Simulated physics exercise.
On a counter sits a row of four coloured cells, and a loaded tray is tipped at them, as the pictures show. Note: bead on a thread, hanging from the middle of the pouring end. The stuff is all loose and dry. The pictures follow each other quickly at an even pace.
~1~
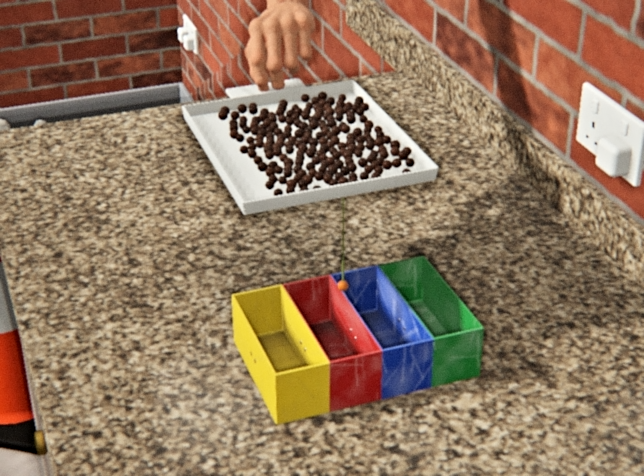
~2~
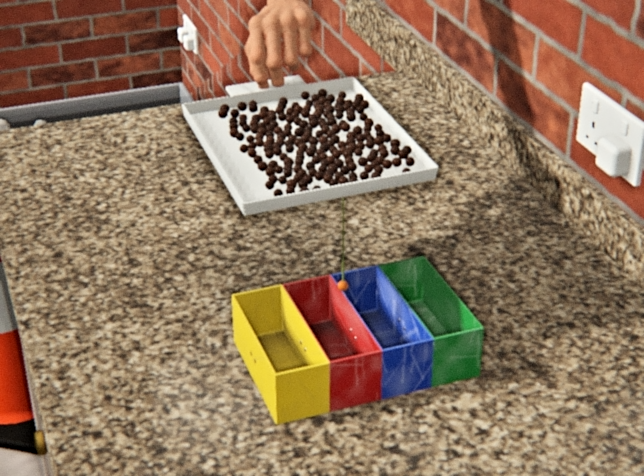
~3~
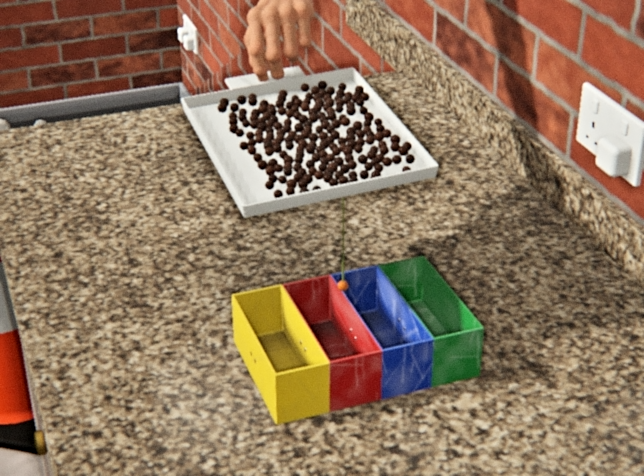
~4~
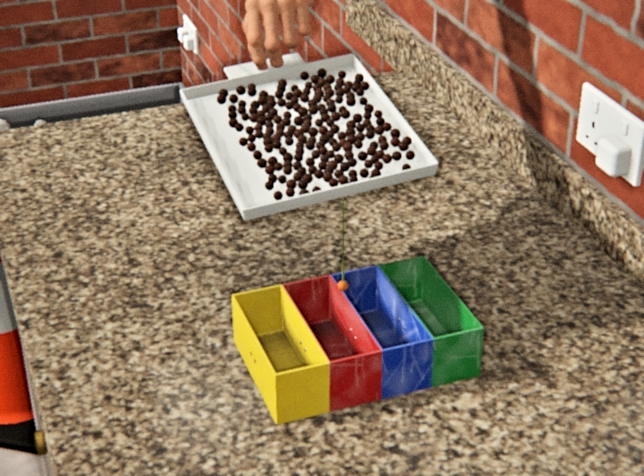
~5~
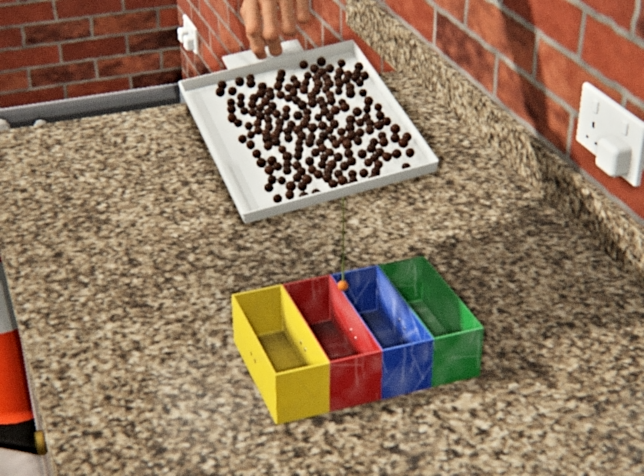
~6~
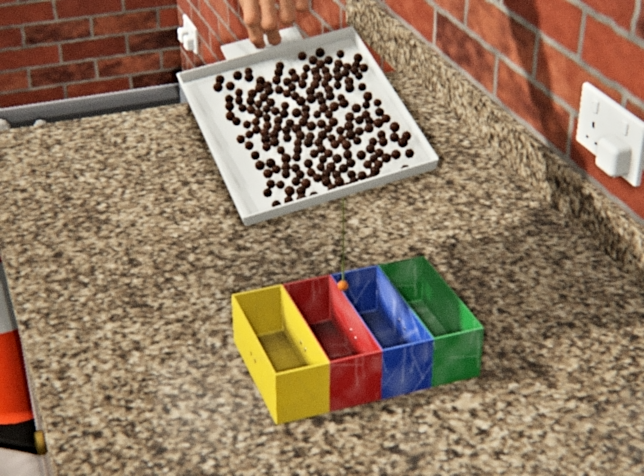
A hand lifts the back of a white tray of chocolate balls above coloured cells.
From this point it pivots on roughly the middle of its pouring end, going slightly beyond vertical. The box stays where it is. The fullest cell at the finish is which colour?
Colour: Yellow.
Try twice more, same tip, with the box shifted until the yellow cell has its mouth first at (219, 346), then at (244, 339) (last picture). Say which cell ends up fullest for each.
First try: The red cell. Second try: The yellow one.
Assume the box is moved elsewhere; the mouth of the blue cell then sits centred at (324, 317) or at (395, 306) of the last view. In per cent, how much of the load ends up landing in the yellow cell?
First position: Some 20 %; second position: Some 40 %.
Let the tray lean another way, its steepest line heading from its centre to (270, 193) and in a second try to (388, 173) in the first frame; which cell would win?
First: The yellow cell, second: The green cell.
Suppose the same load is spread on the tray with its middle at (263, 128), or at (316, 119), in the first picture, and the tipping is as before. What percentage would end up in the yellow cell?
Around 60 then around 60 per cent.
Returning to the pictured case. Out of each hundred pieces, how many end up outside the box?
Roughly 30 percent.
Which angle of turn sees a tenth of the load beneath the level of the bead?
Roughly 70 degrees.
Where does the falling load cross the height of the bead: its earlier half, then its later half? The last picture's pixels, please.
At (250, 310) for the first part, then at (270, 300) for the others.
Just after the last frame, tray tipped steeply; the larger part on the tray; just a few in the yellow cell; about a tenth falling or outside the box.
A moment on, tray tipped past a quarter turn; about a tenth on the tray; roughly half in the yellow cell; about a tenth in the red cell; just a few in the blue cell; roughly a third falling or outside the box.
Further on, tray tipped past a quarter turn; roughly two thirds in the yellow cell; about a tenth in the red cell; just a few in the blue cell; roughly a third falling or outside the box.
When it is over, tray tipped past a quarter turn; roughly two thirds in the yellow cell; about a tenth in the red cell; just a few in the blue cell; not one in the green cell; roughly a third outside the box.
